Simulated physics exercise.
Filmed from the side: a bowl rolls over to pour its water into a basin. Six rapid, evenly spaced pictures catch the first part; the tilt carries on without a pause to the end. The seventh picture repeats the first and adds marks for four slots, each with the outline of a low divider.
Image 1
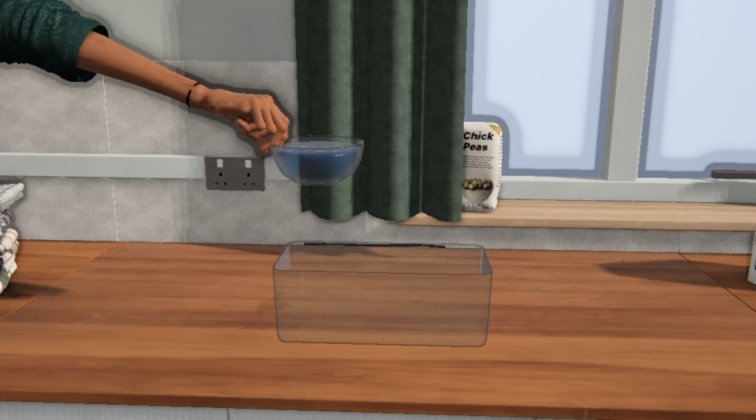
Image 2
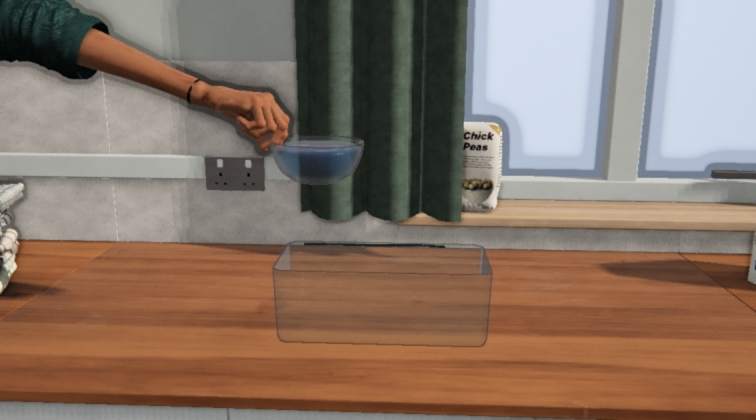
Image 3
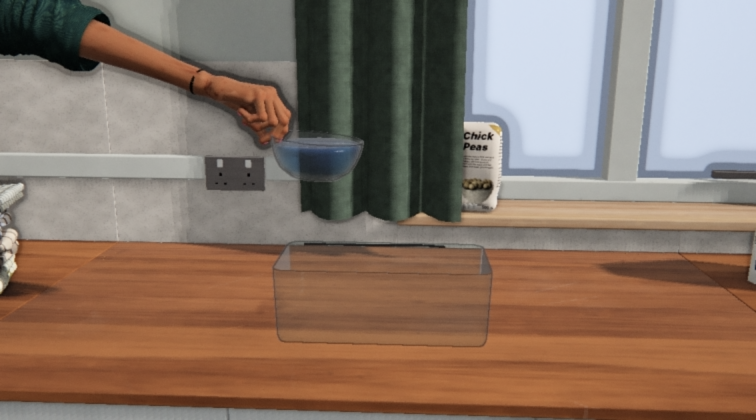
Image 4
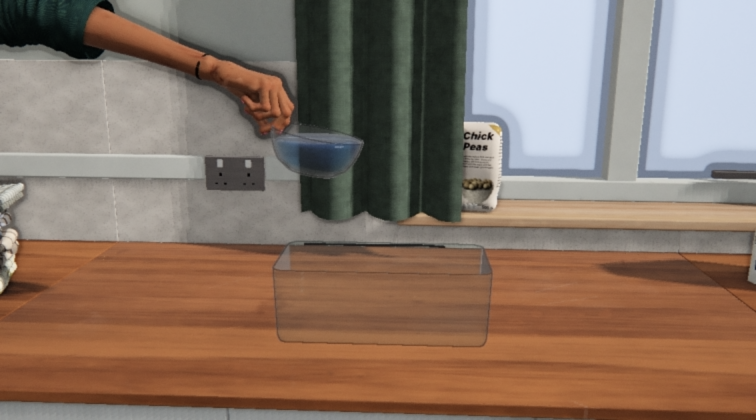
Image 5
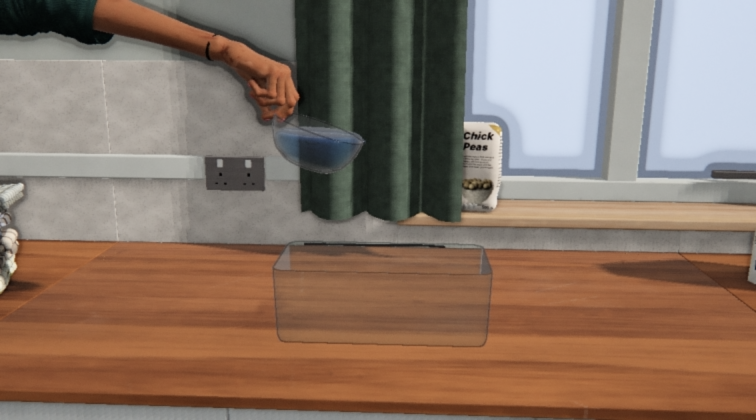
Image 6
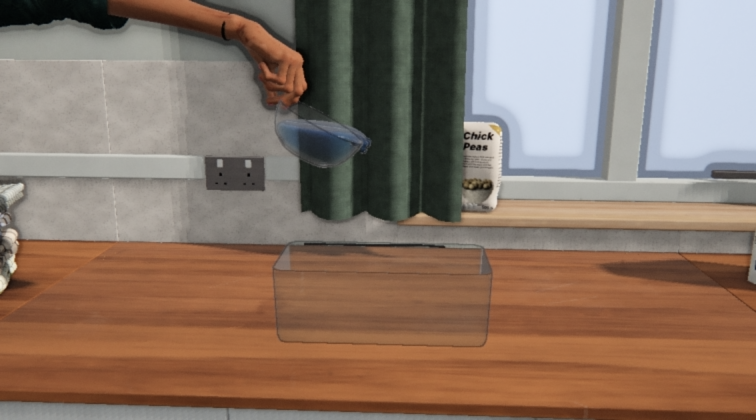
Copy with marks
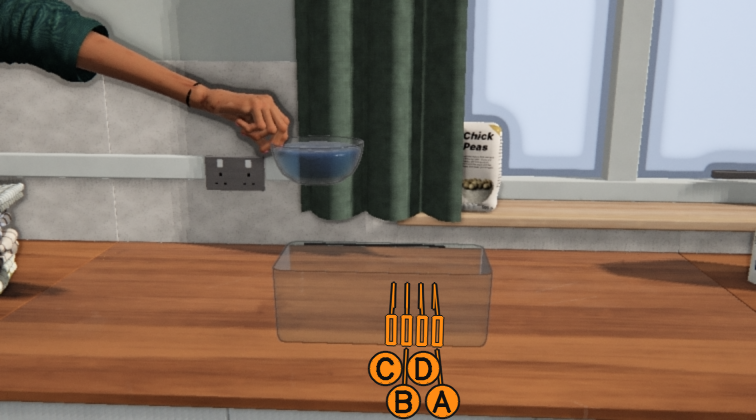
A kitchen worktop of reddish-brown wood is seen from the side, before a grey tiled wall, a dark green curtain and a window. An arm in a green sleeve reaches from the left, holding a clear bowl of blue water above an empty transparent basin. The bowl starts level, then the hand rises and tilts it rightward until water just passes the lip, the camera staying still.
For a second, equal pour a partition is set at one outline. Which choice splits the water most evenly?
Place A does it best.
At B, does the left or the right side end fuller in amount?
The right one.
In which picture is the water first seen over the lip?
In picture 5.
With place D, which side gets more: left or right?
The right side.
On the marked copy, A at (437, 350); B at (406, 349); C at (390, 349); D at (421, 349).
For place A, about 44 % ends left of the wall and 51 % right of it; 5 % is lost outside.
For place B, about 15 % ends left of the wall and 82 % right of it; 3 % is lost outside.
For place C, about 10 % ends left of the wall and 87 % right of it; 3 % is lost outside.
For place D, about 29 % ends left of the wall and 67 % right of it; 4 % is lost outside.
